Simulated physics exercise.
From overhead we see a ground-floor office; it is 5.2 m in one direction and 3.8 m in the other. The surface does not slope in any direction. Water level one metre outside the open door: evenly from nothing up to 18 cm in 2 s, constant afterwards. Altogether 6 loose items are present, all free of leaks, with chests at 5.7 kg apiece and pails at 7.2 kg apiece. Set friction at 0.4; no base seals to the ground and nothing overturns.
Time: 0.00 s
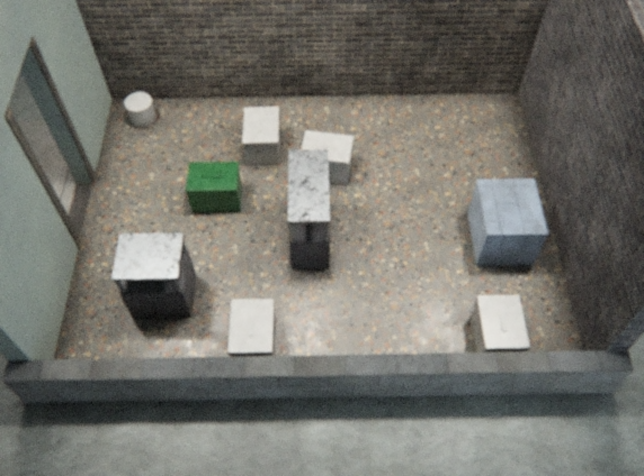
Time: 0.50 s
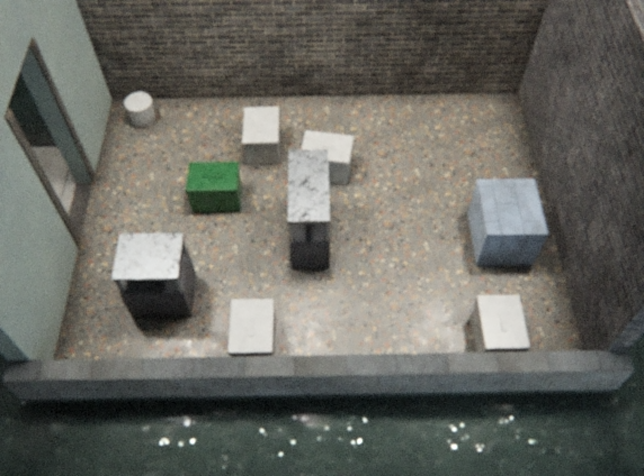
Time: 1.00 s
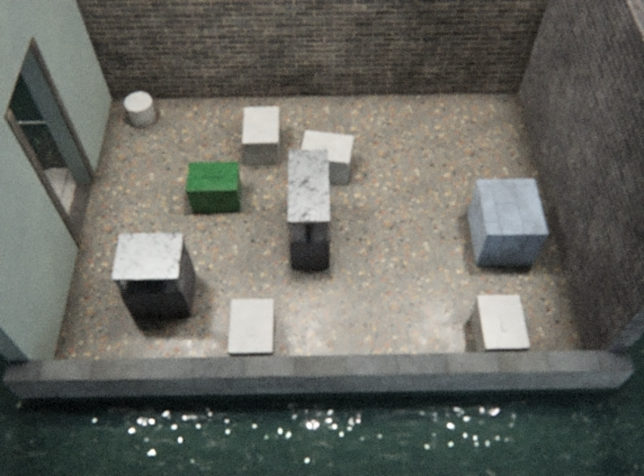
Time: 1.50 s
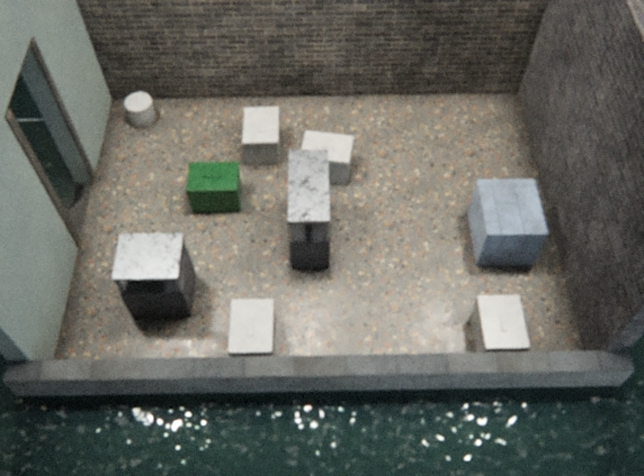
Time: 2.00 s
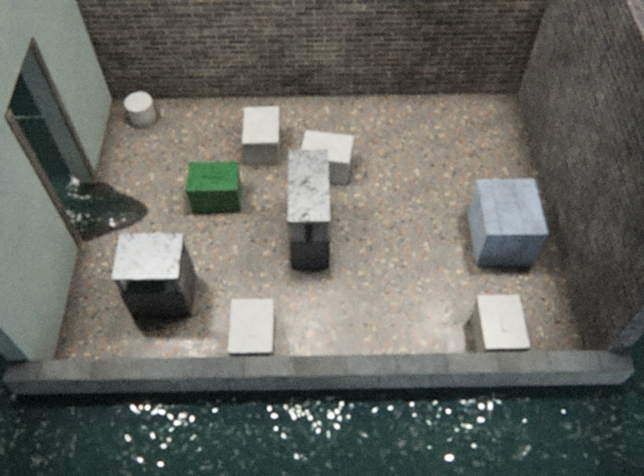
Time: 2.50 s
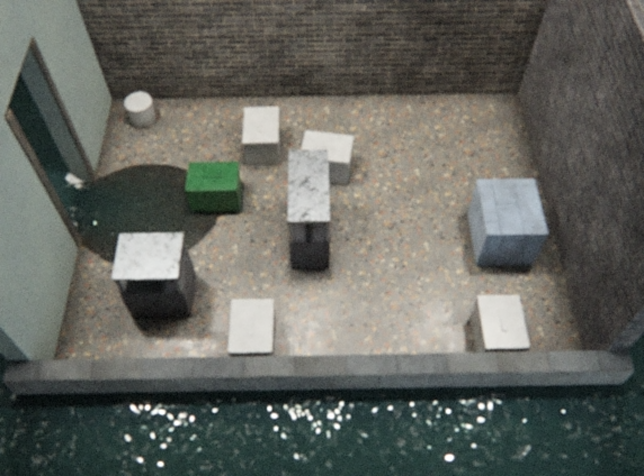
Dark water rises outside the low wall, then spreads through the left doorway across the floor.
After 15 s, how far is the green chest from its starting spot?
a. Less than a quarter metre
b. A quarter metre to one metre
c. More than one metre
c, more than one metre.
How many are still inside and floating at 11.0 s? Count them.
At that moment 5.
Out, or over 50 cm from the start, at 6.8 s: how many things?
3.
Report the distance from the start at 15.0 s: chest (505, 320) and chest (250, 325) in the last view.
Respectively 100 and 40 cm.
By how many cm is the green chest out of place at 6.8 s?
By that time, close to 250 cm.
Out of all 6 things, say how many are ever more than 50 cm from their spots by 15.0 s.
I make it 5.
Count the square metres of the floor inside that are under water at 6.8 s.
My estimate is roughly 15 m2.
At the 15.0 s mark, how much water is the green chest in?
The depth there is around 6 cm.
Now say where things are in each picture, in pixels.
In the first frame, the green chest at (212, 176), on the bottom; water covers 0.0 m2; 0 of 6 have shifted.
In the second frame, the green chest at (212, 176), on the bottom; water covers 0.0 m2; 0 of 6 have shifted.
In the third frame, the green chest at (212, 176), on the bottom; water covers 0.0 m2; 0 of 6 have shifted.
In the fourth frame, the green chest at (212, 176) rests on the ground; water covers 0.0 m2; 0 of 6 have shifted.
In the fifth frame, the green chest at (212, 176), on the bottom; water covers 0.3 m2; 0 of 6 have shifted.
In the sixth frame, the green chest at (212, 176), on the bottom; 1.5 m2 under water; 0 of 6 have shifted.
After 3.5 s the green chest is near (246, 173), 0.4 m from its start, aground; 0 afloat.
After 6.8 s the green chest is near (414, 99), 2.5 m from its start, aground; 0 afloat.
After 11.0 s the green chest is near (484, 162), 3.0 m from its start, afloat; 5 afloat.
After 15.0 s the green chest is near (398, 182), 2.0 m from its start, afloat; 5 afloat.
